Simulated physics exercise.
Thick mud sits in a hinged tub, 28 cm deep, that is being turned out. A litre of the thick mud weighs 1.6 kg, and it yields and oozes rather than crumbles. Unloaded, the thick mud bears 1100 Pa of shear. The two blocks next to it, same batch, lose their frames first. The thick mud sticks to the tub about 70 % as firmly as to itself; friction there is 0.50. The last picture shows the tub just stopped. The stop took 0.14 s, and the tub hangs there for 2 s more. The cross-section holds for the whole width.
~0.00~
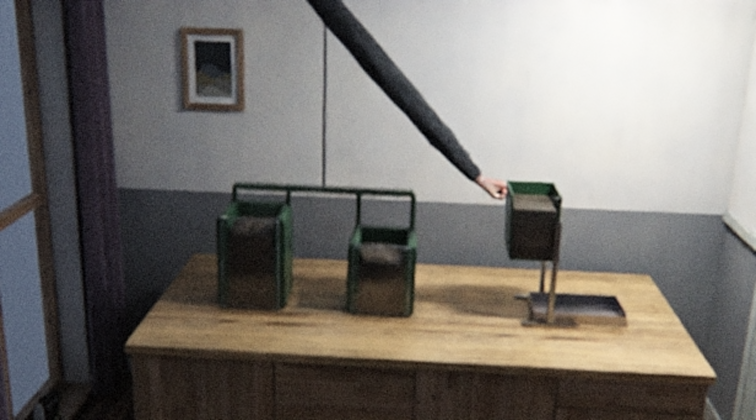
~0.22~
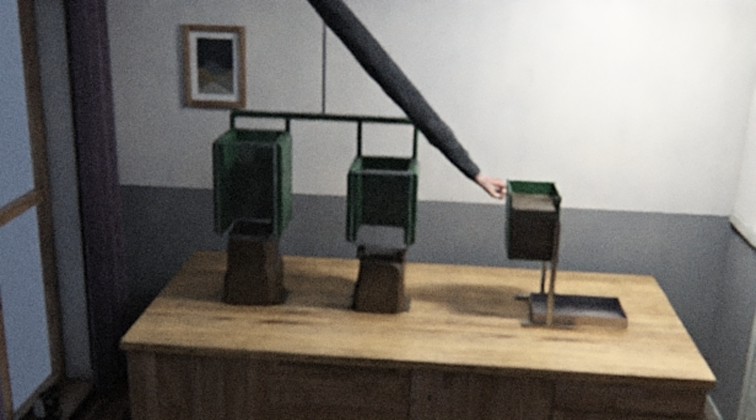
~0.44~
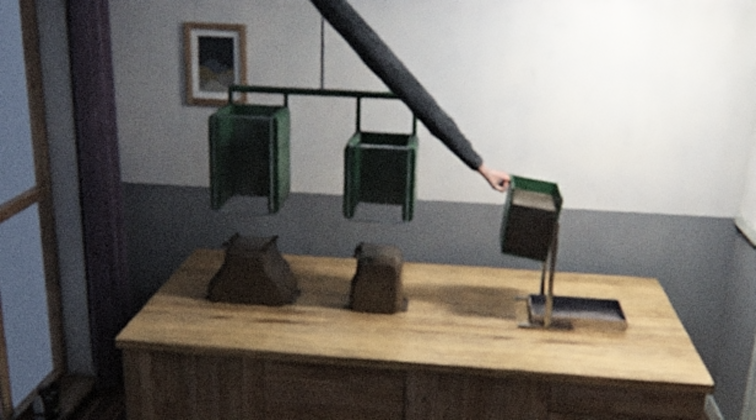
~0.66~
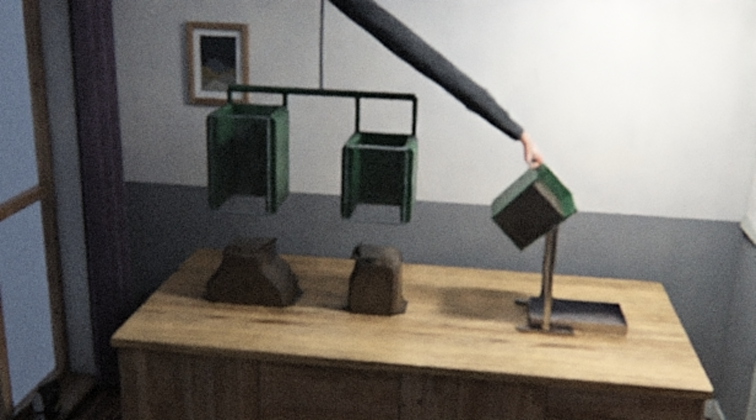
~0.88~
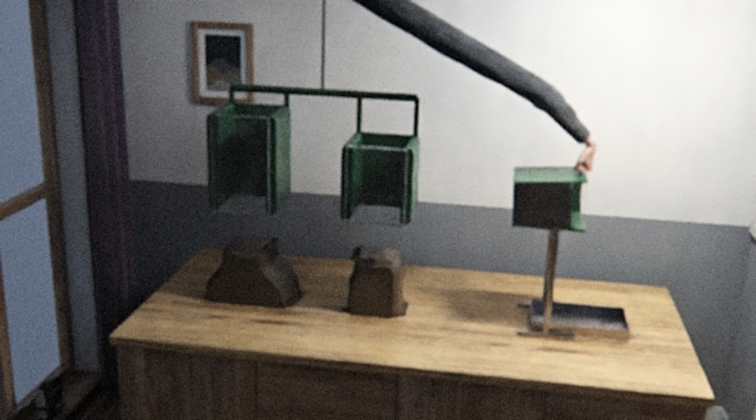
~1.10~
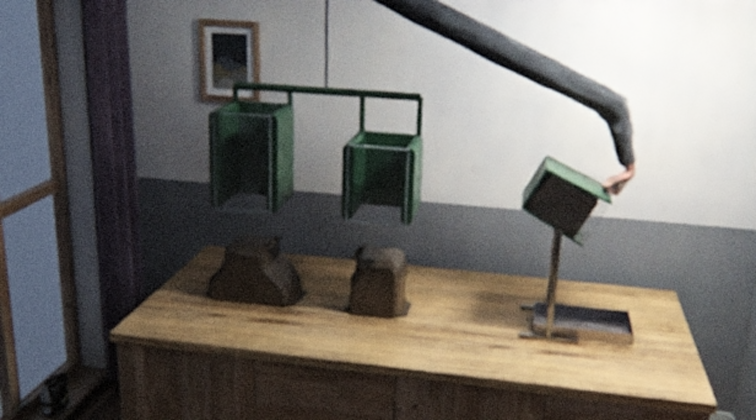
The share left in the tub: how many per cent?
Close to 0 per cent.
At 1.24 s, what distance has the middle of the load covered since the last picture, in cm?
About 5 cm.
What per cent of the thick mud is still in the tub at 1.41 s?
Near 60 %.
After 1.24 s, the tub is at 116 degrees and holds 100 %.
After 1.41 s, the tub is at 116 degrees and holds 62 %.
After 1.58 s, the tub is at 116 degrees and holds 0 %.
After 1.75 s, the tub is at 116 degrees and holds 0 %.
After 3.10 s, the tub is at 116 degrees and holds 0 %.
